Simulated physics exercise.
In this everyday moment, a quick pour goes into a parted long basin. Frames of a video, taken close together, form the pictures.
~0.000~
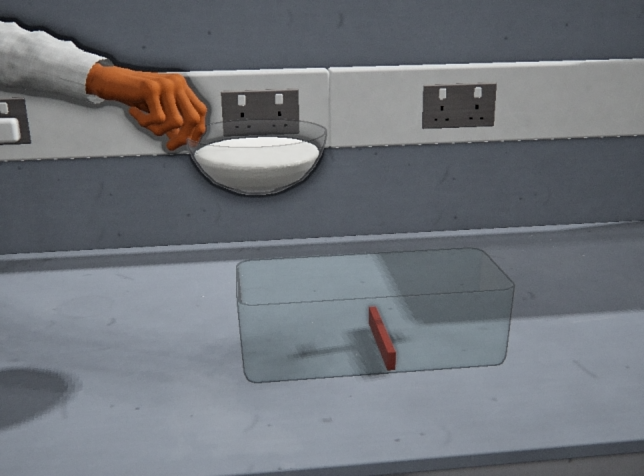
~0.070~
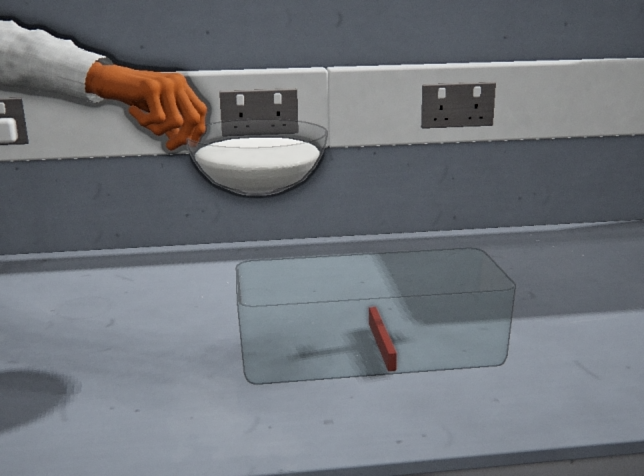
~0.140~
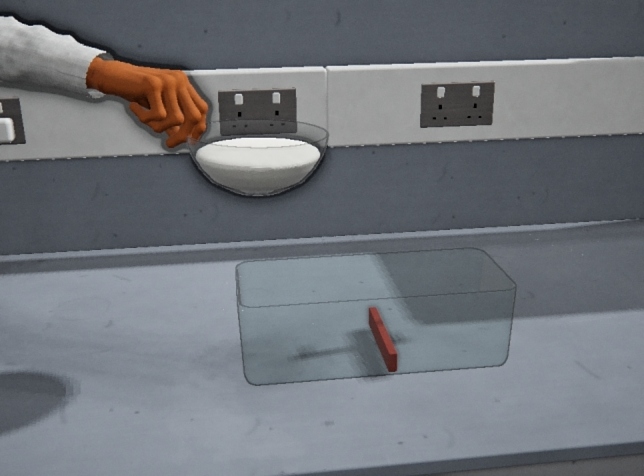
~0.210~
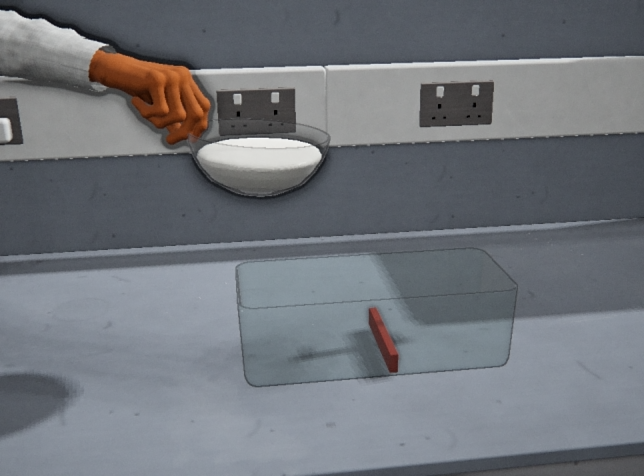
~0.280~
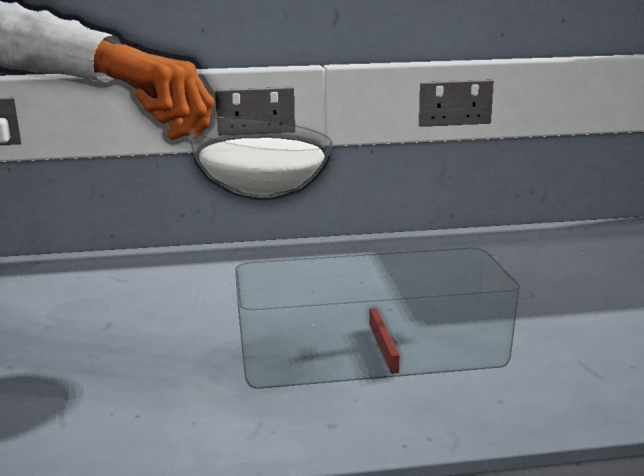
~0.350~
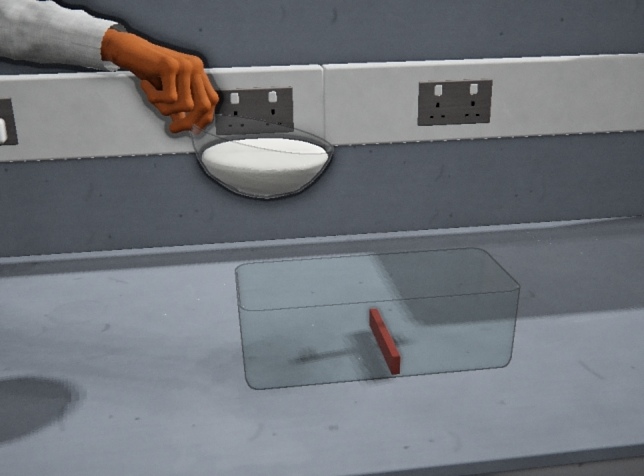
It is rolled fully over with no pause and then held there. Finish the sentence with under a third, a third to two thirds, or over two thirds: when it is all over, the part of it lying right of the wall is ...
... a third to two thirds.
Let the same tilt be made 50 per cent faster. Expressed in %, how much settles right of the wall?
Some 35 per cent.
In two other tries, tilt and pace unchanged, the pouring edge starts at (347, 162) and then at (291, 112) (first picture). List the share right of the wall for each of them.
One after the other: 55 %, 10 %.
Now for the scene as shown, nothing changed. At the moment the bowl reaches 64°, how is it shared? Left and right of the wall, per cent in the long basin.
Left side around 10 per cent; right side around 10 per cent.
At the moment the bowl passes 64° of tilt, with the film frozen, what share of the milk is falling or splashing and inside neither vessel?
35 %.
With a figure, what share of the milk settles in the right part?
Some 40 per cent.
A moment on, the bowl is tipped part way and 39 per cent is still to pour, 12 is left of the wall and 12 right of it.
Next, the bowl is tipped on its side and 0 per cent is still to pour, 56 is left of the wall and 40 right of it.
Then the bowl is tipped right over and 0 per cent is still to pour, 58 is left of the wall and 42 right of it.
Later the bowl is tipped right over and 0 per cent is still to pour, 57 is left of the wall and 42 right of it.
In the end 57 per cent lies left of the wall, 42 right of it and 1 outside.
